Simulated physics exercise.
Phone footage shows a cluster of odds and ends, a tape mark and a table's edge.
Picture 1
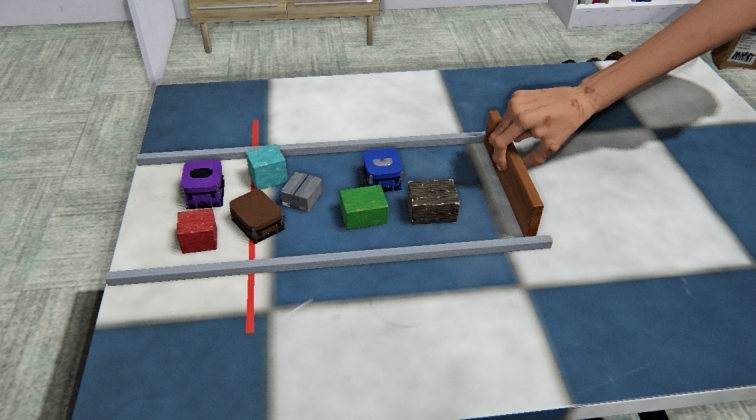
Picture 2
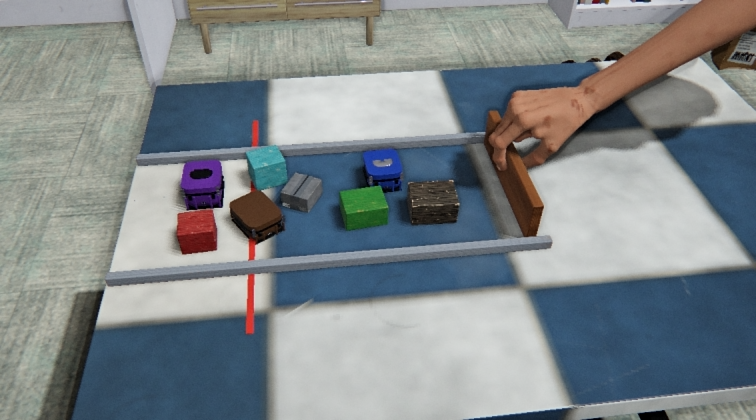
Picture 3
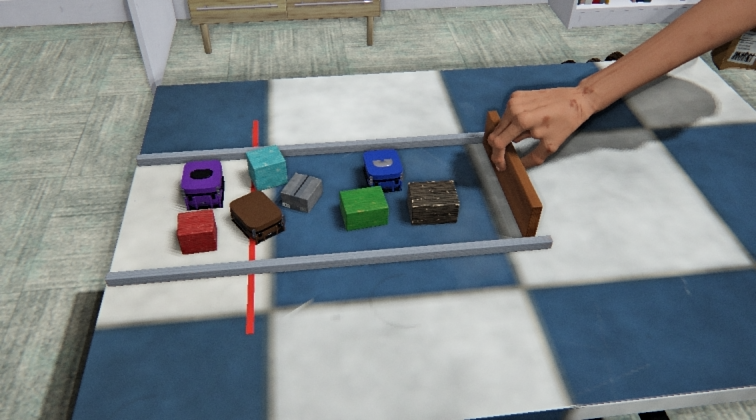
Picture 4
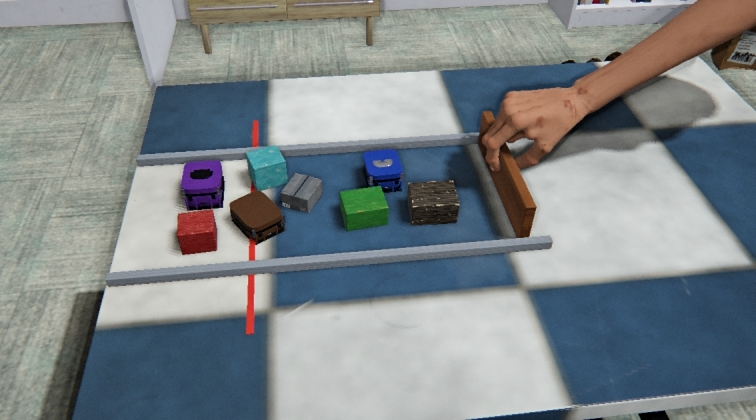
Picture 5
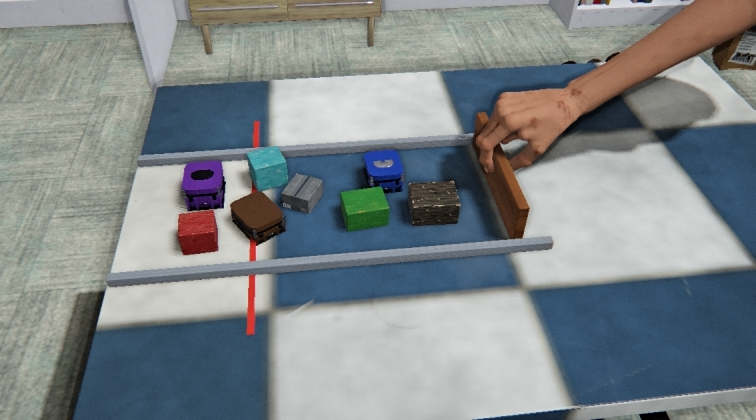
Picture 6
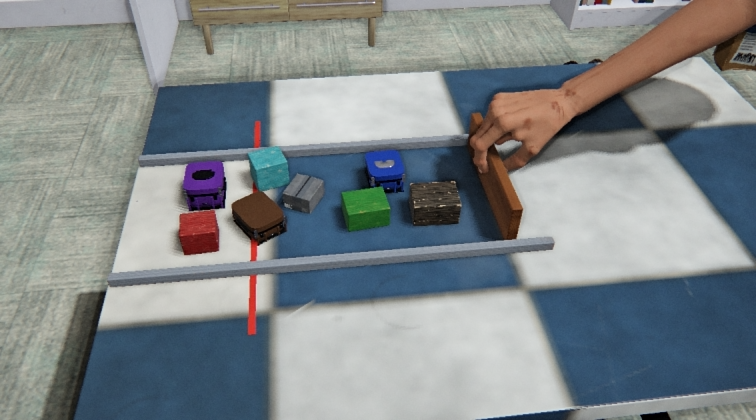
On a blue and white checked tabletop, a hand slides a brown board slightly left toward small blocks lying between grey rails.
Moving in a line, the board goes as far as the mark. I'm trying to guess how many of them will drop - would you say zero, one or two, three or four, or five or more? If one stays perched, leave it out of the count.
I'd say one or two.
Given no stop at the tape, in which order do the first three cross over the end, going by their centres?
Earliest first: The red block, then the brown case, and then the purple case.
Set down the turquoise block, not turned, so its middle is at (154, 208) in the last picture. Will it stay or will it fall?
Here it goes off.
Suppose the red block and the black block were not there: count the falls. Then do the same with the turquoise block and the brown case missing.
You'd get 0 in the first case and 0 in the second one.
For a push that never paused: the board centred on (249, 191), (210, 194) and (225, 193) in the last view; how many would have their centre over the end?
Middles past end - pos 1: 1, pos 2: 3, pos 3: 2.
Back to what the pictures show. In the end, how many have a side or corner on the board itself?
The count in contact is 2.
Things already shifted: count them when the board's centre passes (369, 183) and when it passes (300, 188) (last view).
5 at one spot and 7 at the other.
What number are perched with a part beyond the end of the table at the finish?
That adds up to 0.
Early on, none off yet; red block at rest near (200, 232); purple case at rest near (206, 186); brown case at rest near (259, 218).
A while later, none off yet; red block travelled a little near (179, 233); purple case at rest near (206, 186); brown case travelled about its own width near (218, 220).
Finally, the number that fall off is one or two; lost, red block.
